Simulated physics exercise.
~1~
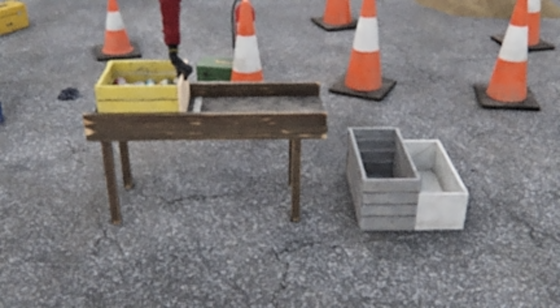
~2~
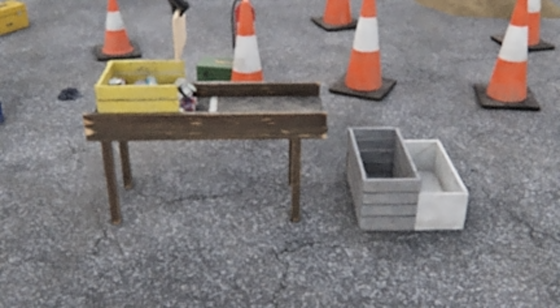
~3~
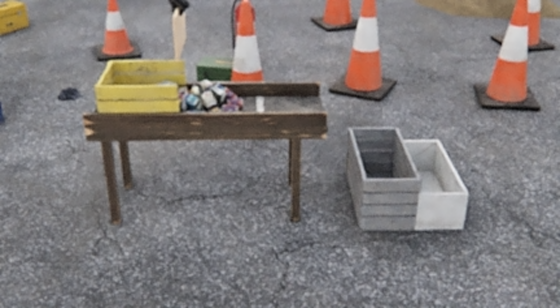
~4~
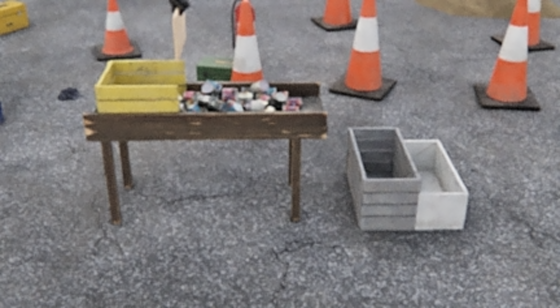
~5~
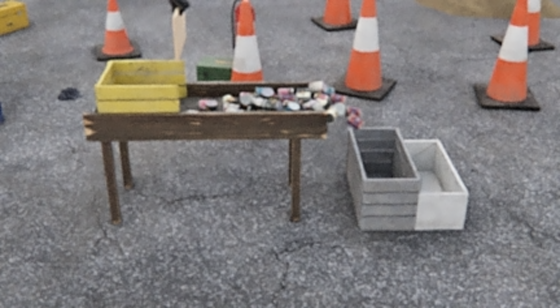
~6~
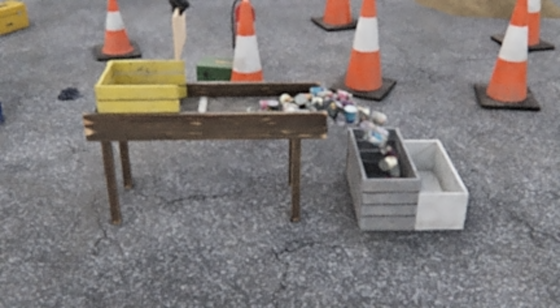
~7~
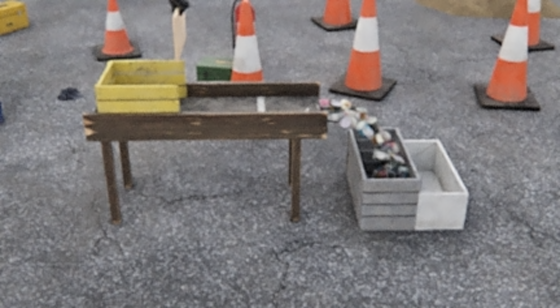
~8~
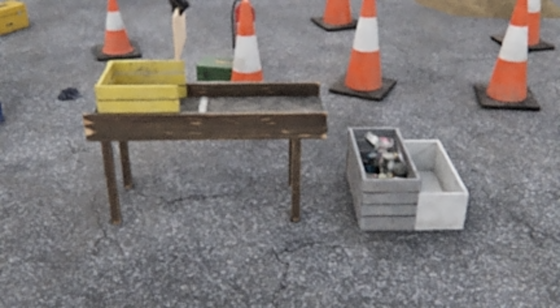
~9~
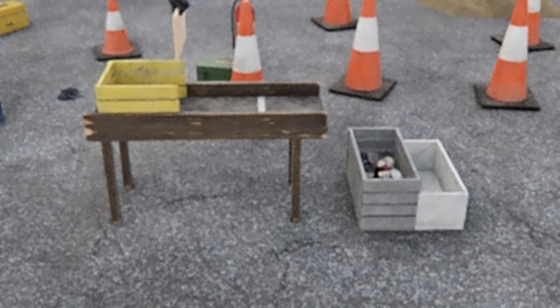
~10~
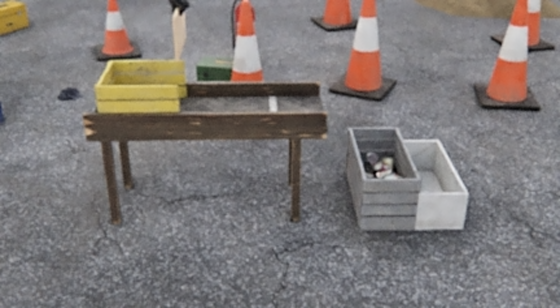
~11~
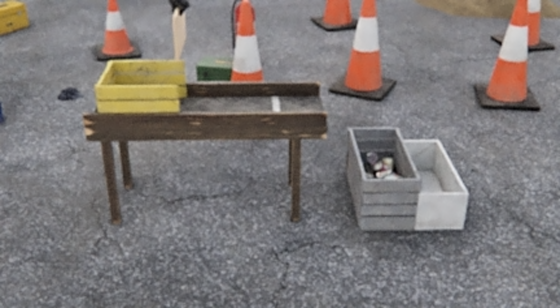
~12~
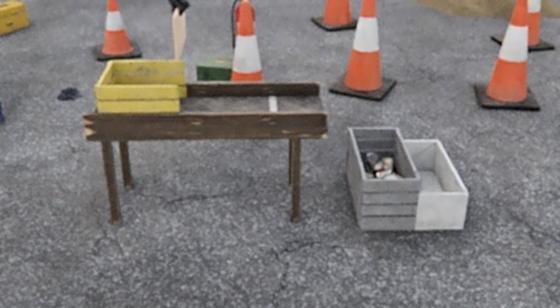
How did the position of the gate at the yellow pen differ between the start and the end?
At the start the gate stood down at the right end of the yellow pen, closing it off, and by the end it was raised well above the belt, leaving that end open.
A heap of small tins slid right out of a yellow pen along a belt after a black-gloved hand lifted the gate, then tumbled off the end into the grey box, leaving the belt clear and the white bin empty.
